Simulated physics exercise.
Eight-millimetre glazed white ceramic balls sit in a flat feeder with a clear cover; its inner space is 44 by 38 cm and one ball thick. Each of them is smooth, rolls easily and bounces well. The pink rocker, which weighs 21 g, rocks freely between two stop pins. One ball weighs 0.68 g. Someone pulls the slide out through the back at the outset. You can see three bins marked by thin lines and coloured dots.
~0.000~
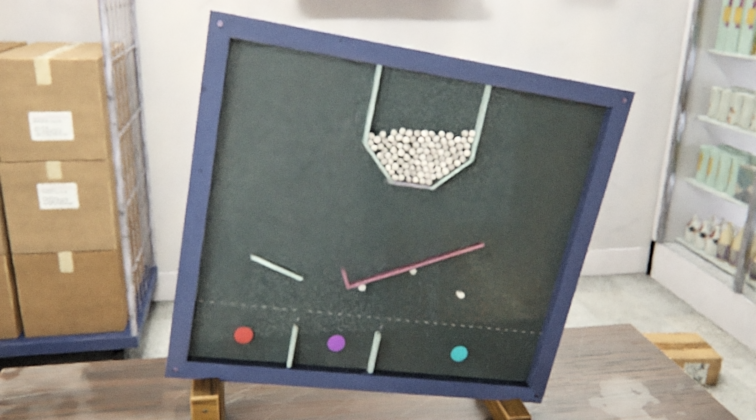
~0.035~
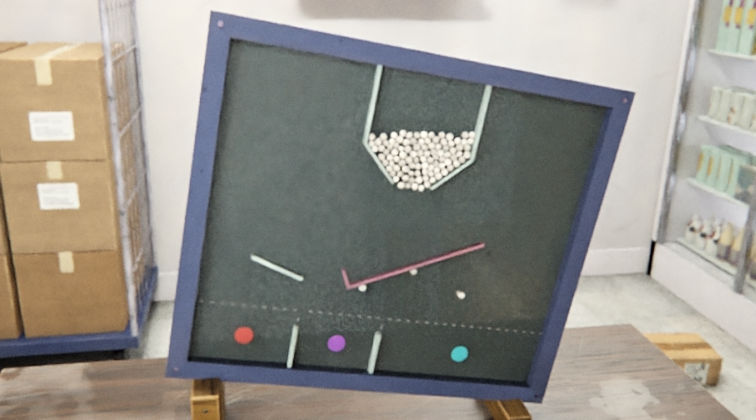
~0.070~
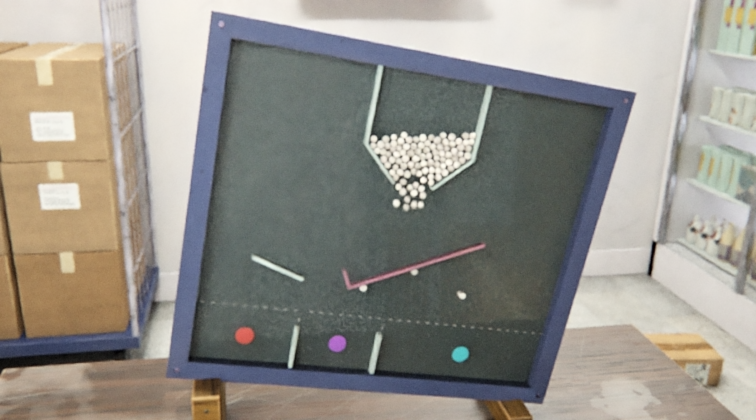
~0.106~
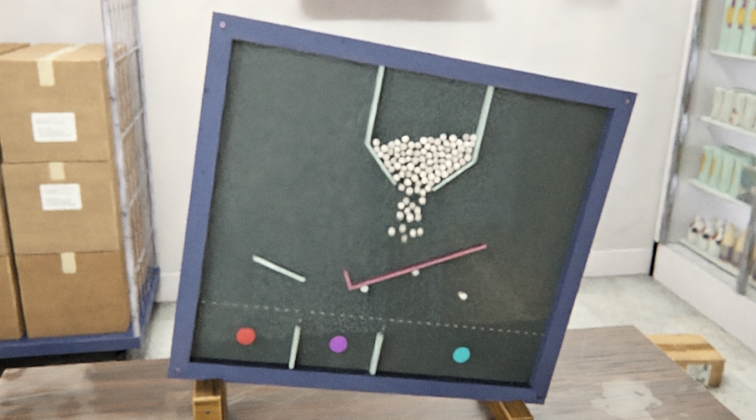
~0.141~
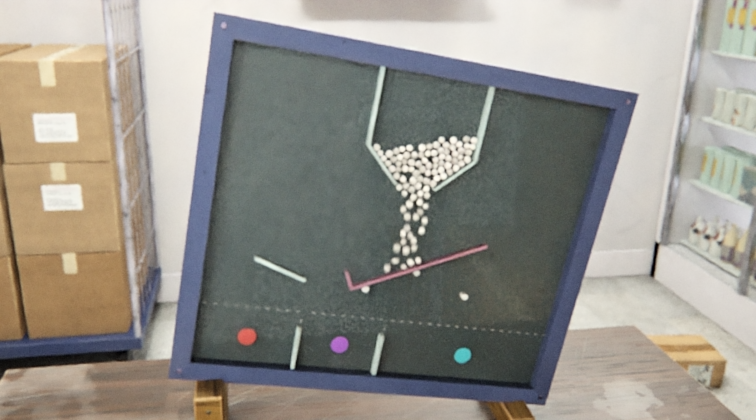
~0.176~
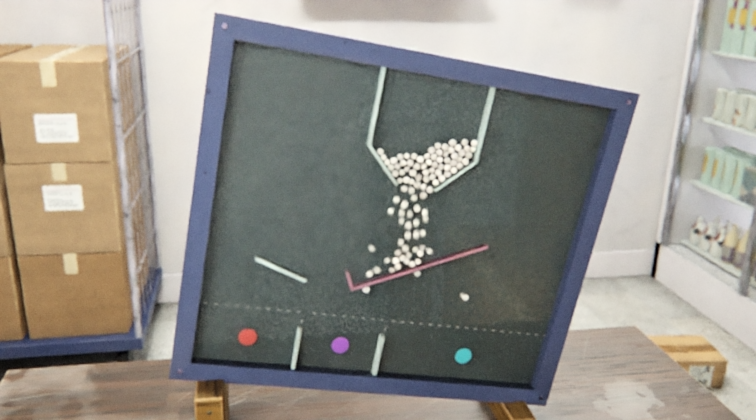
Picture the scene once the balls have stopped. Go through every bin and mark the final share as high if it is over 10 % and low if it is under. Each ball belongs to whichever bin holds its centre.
Final shares: Red low, purple high, turquoise low.
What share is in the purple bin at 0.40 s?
Roughly 0 percent.
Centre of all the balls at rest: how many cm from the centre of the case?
Left: About 2 cm; below: About 8 cm.
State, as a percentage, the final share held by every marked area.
Final shares - red bin: 5; purple bin: 25; turquoise bin: 5.
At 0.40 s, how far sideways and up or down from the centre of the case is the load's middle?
Left: About 1 cm; below: About 2 cm.
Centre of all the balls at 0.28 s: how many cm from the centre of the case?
Roughly 1 centimetres to the right and 1 centimetres above.
After 0.28 s, the balls' middle is 1 cm right of and 1 cm above the centre; nothing in the marked areas; pink rocker left end down 15°.
After 0.40 s, the balls' middle is 1 cm left of and 2 cm below the centre; nothing in the marked areas; pink rocker left end down 16°.
After 0.63 s, the balls' middle is 3 cm left of and 6 cm below the centre; red 5 %, purple 15 %; pink rocker left end down 16°.
All still by 2.2 s, red 5 %, purple 25 %, turquoise 5 %, elsewhere 65 %; pink rocker left end down 16°.
